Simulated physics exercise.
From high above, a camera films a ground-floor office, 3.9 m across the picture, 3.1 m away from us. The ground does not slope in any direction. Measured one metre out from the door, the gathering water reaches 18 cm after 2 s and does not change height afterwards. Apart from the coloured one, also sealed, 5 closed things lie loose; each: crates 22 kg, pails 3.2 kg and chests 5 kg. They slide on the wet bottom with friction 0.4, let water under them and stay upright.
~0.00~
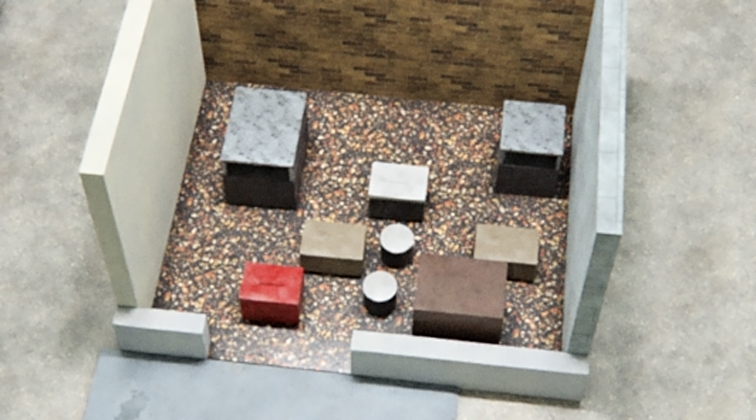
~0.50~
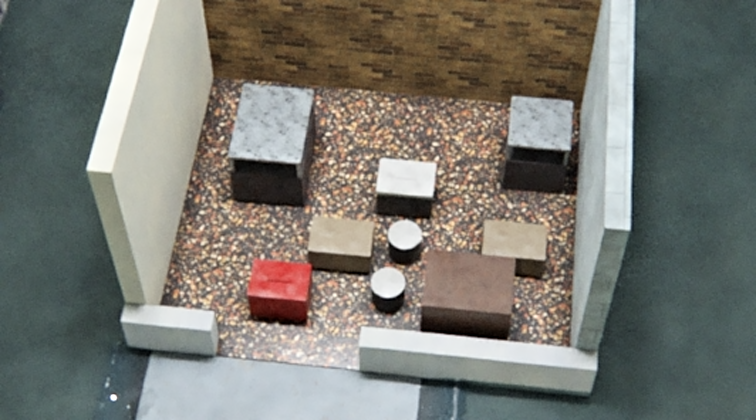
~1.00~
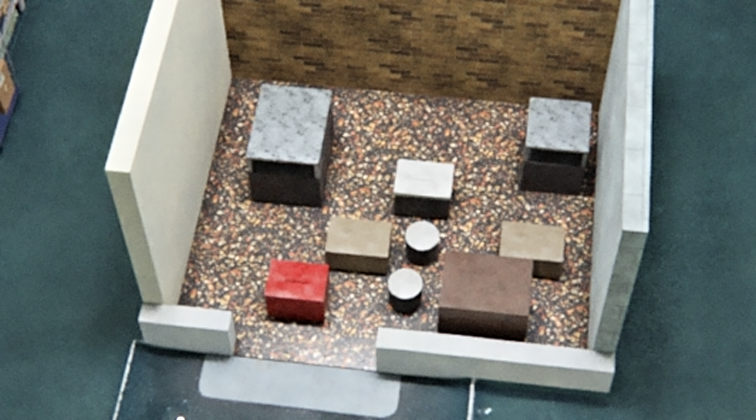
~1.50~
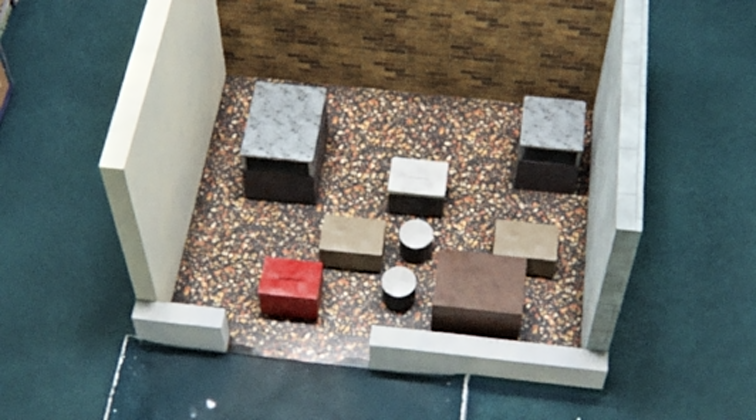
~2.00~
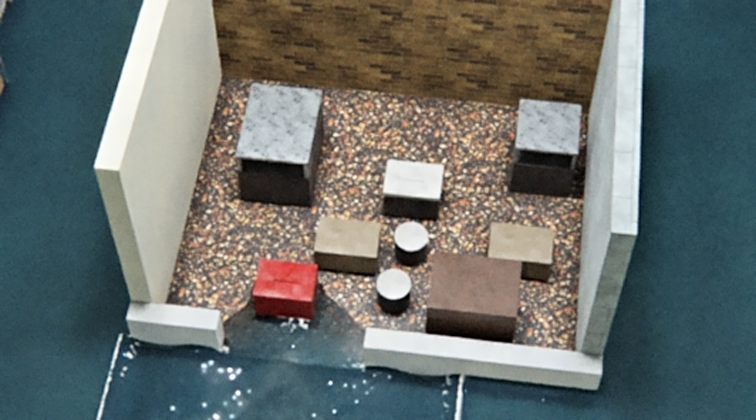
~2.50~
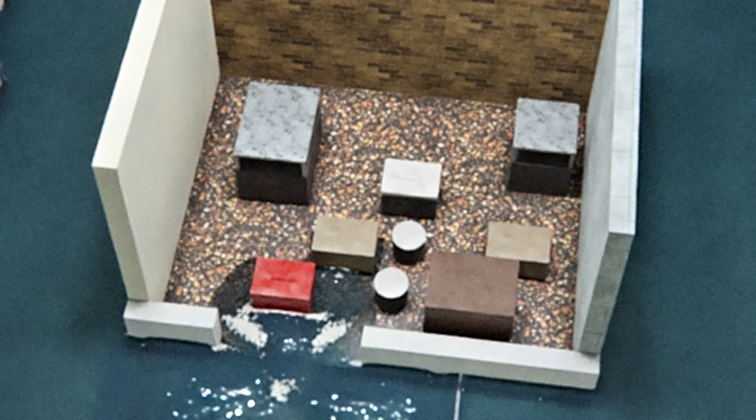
In this clip, seen from high above, dark water surrounds a walled office holding a red chest, other boxes and two pails, then enters through the front doorway and spreads around the red chest while the objects stay put.
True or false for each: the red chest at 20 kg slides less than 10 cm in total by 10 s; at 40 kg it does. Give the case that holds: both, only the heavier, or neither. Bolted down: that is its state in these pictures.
The case that holds: Neither.
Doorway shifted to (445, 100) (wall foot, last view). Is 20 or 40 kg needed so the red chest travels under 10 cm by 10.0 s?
That way, only the big mass suffices.
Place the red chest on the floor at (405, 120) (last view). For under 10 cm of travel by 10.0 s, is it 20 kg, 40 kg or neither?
Looking at the loads, only the heavier keeps it.
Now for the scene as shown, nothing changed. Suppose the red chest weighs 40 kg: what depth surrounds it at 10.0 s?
Something like 11 centimetres.
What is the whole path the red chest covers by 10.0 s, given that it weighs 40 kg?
I'd put it near 50 cm in all.
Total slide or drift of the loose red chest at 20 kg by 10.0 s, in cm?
It would cover some 100 cm all told.
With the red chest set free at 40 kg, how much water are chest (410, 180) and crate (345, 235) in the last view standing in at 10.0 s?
I'd put it at 12 cm and 12 cm respectively.
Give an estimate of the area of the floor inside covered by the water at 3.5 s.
My estimate is roughly 3.5 m2.
After 3.5 s the red chest would be 93 cm from its start with 20 kg and 37 cm from its start with 40 kg; 8 cm of water round it then.
After 4.5 s the red chest would be 94 cm from its start with 20 kg and 48 cm from its start with 40 kg; 7 cm of water round it then.
After 7.0 s the red chest would be 94 cm from its start with 20 kg and 48 cm from its start with 40 kg; 8 cm of water round it then.
After 10.0 s the red chest would be 98 cm from its start with 20 kg and 48 cm from its start with 40 kg; 11 cm of water round it then.
